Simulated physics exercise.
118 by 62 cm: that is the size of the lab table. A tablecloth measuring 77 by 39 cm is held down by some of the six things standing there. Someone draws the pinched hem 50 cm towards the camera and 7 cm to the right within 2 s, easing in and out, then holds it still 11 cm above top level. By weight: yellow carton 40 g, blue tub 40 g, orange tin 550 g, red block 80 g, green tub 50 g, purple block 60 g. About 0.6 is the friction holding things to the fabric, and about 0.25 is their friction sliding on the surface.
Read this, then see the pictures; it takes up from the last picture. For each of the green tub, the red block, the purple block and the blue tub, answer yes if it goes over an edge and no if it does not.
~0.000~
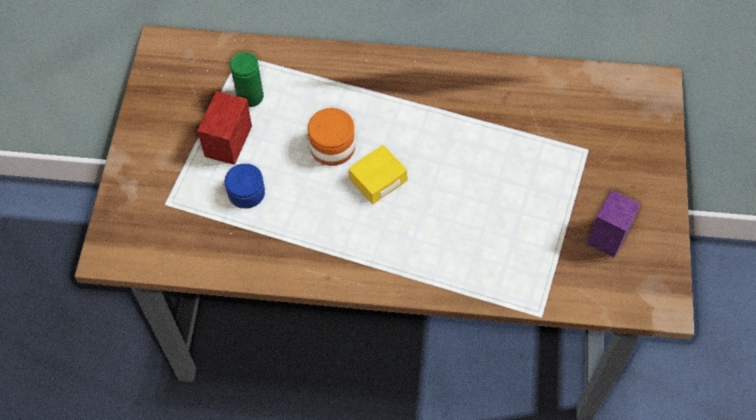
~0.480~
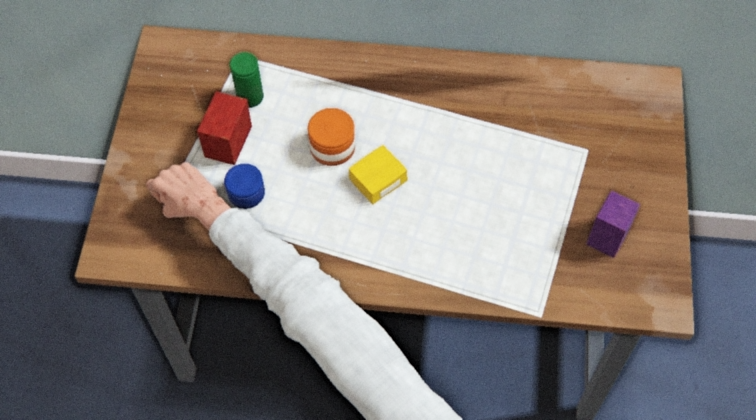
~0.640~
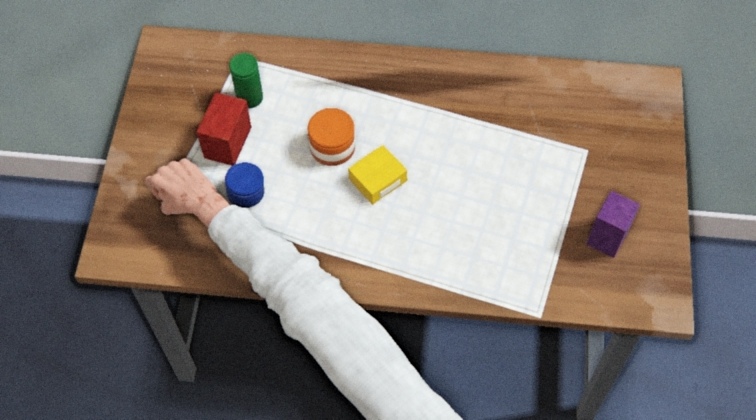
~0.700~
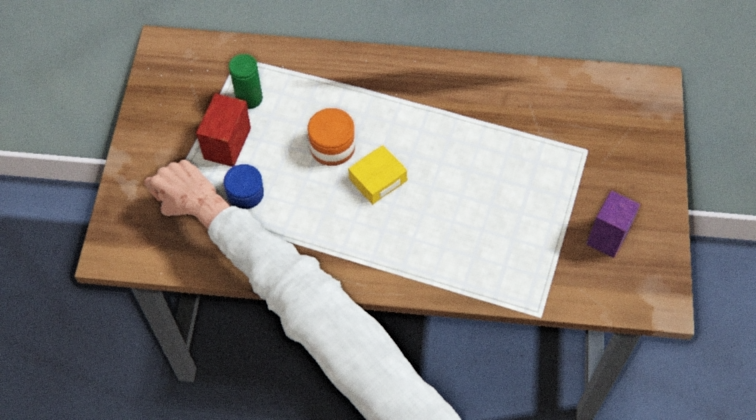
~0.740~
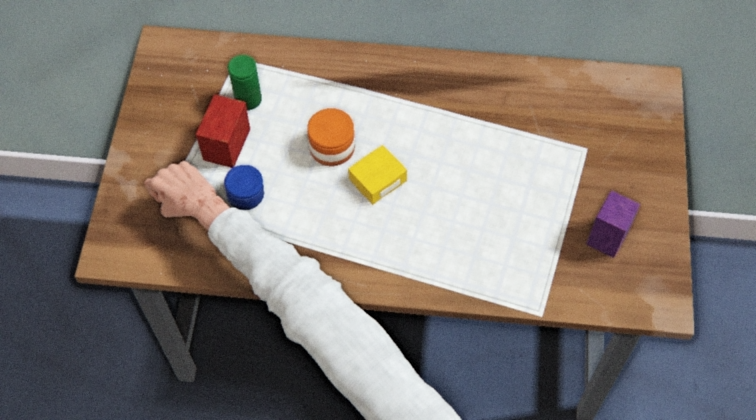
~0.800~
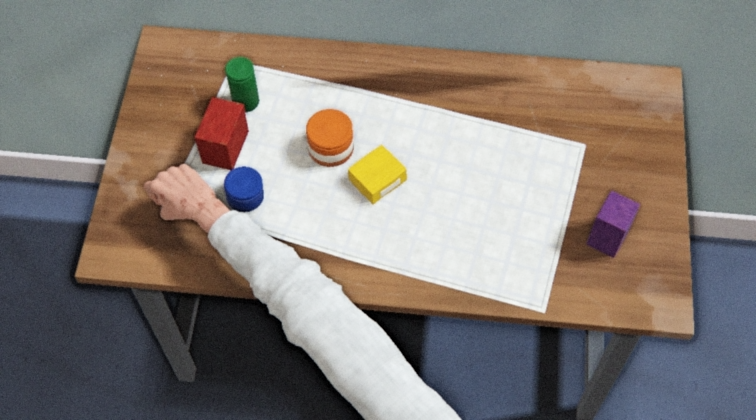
Answers: Green tub yes, red block yes, purple block no, blue tub yes.
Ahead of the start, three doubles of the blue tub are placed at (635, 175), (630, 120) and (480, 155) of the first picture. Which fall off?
Respectively, the copies end as follows: Still in place, still in place, gone from the top.
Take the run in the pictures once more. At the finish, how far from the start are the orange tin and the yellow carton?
No distances to give - the orange tin goes over the edge and the yellow carton goes over the edge.
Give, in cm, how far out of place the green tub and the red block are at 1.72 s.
Estimate: Green tub near 35 cm, red block near 30 cm.
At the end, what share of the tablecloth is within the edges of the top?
Roughly 0%.
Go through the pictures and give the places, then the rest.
The first frame shows green tub (244, 63); red block (222, 115); purple block (619, 210); blue tub (243, 179); tablecloth corners (166, 205) (588, 150) (541, 317).
The second frame shows tablecloth corners (588, 150) (541, 317); grip (164, 201).
The third frame shows tablecloth corners (588, 151) (540, 318); grip (163, 197).
The fourth frame shows tablecloth corners (587, 151) (540, 317); grip (163, 199).
The fifth frame shows tablecloth corners (587, 149) (542, 316); grip (162, 200).
The sixth frame shows green tub (239, 68); red block (219, 121); purple block (618, 210); blue tub (243, 182); tablecloth corners (585, 145) (544, 313); grip (162, 203).
At 1.3 s, 100 % of the tablecloth is still over the top; green tub 14 cm off its start, red block 13 cm off its start, blue tub 9 cm off its start.
At 1.7 s, 90 % of the tablecloth is still over the top; green tub 35 cm off its start, red block 31 cm off its start, blue tub 23 cm off its start.
At 2.2 s, 65 % of the tablecloth is still over the top; green tub 55 cm off its start at (104, 299), red block 47 cm off its start at (138, 344), blue tub on its side, 35 cm off its start at (193, 341).
At 2.6 s, 5 % of the tablecloth is still over the top; green tub over the edge, red block over the edge, blue tub over the edge.
At 4.2 s, 0 % of the tablecloth is still over the top; red block over the edge, green tub over the edge, blue tub over the edge, purple block 0 cm off its start at (618, 210).
